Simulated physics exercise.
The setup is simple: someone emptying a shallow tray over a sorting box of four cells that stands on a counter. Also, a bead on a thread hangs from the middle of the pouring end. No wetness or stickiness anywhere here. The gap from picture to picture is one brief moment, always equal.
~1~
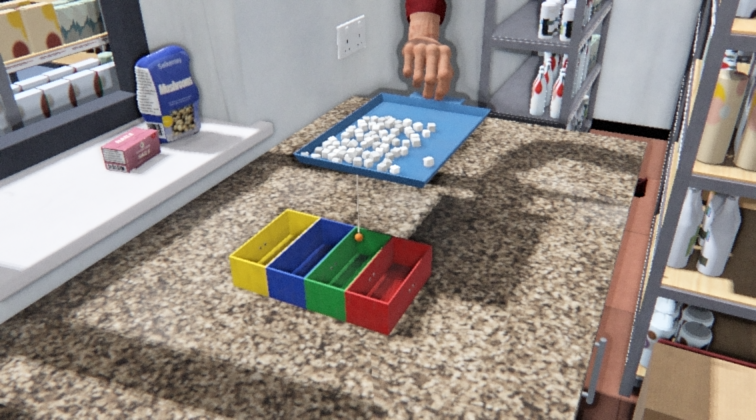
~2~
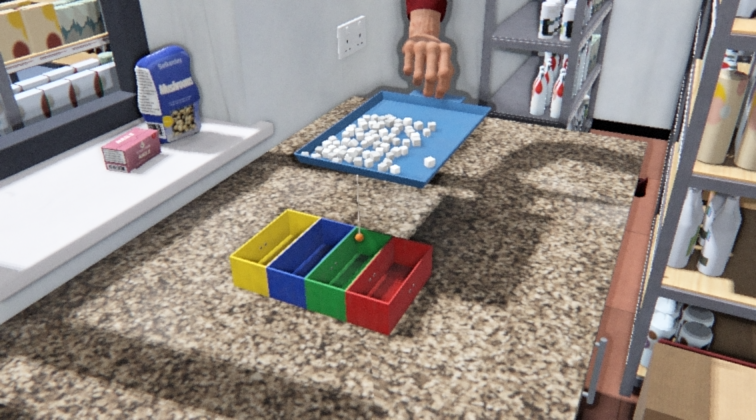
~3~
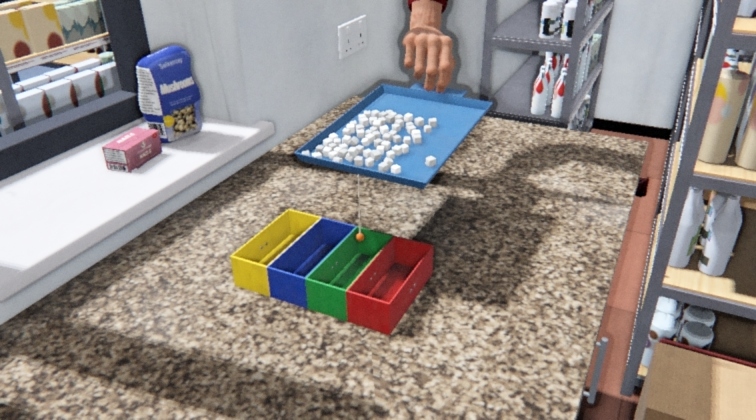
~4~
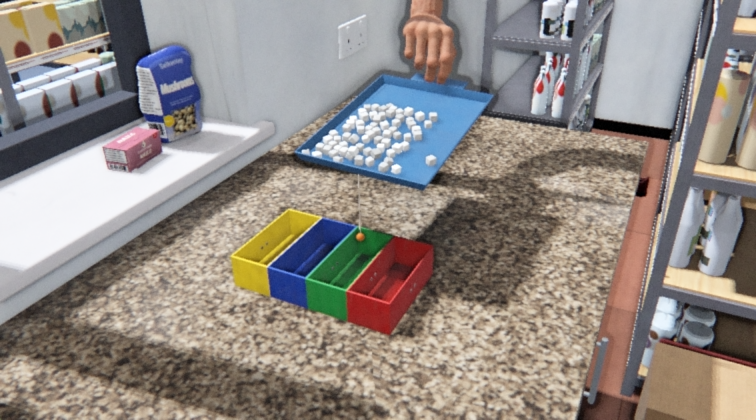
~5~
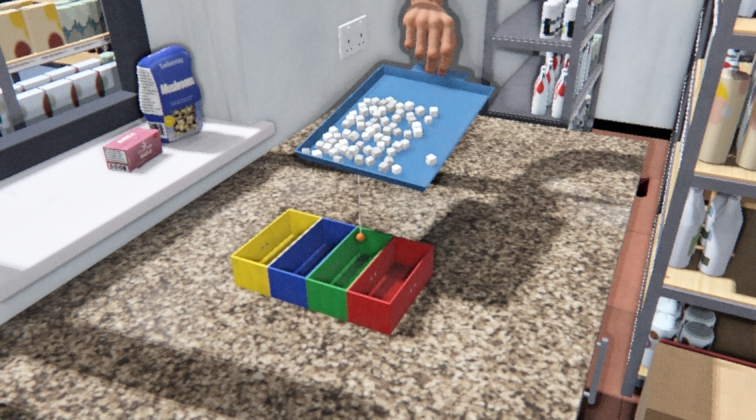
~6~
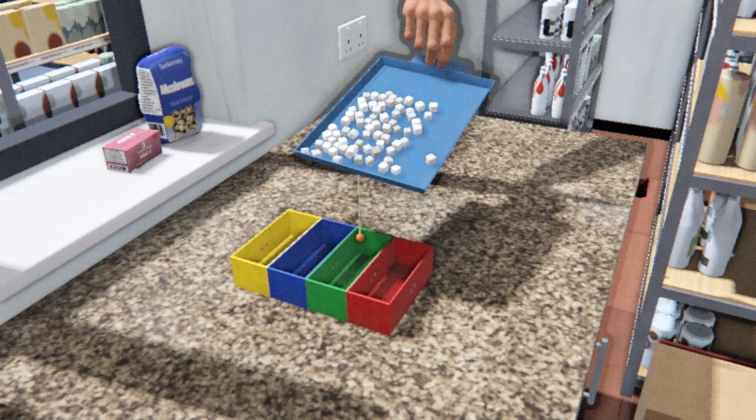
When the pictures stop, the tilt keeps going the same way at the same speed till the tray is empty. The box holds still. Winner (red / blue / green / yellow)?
Red.
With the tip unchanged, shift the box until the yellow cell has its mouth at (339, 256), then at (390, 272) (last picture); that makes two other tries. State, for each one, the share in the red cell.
Trial 1 about 0 %, trial 2 about 0 %.
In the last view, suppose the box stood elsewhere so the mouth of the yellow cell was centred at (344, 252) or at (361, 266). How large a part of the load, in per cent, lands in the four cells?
First placement near 100 percent, second near 90 percent.
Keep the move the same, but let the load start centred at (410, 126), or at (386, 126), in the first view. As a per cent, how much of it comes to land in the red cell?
In order, 50 % then 50 %.
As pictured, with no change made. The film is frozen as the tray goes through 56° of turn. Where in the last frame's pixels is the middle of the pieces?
The load's middle is around (379, 158).
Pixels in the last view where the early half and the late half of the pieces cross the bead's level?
(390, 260), then (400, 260).
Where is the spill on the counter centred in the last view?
Around (455, 315).
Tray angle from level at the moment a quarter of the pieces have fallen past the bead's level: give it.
Approx. 100° from level.
Soon after the last picture, tray tipped steeply; nearly all on the tray; a stray few falling or outside the box.
A little later, tray tipped right over; most on the tray; a small part in the red cell; a small part falling or outside the box.
Later still, tray tipped past a quarter turn; about half in the red cell; about a quarter in the green cell; a small part in the blue cell; about a quarter falling or outside the box.
At rest, tray tipped past a quarter turn; about half in the red cell; about a quarter in the green cell; a small part in the blue cell; none in the yellow cell; about a quarter outside the box.
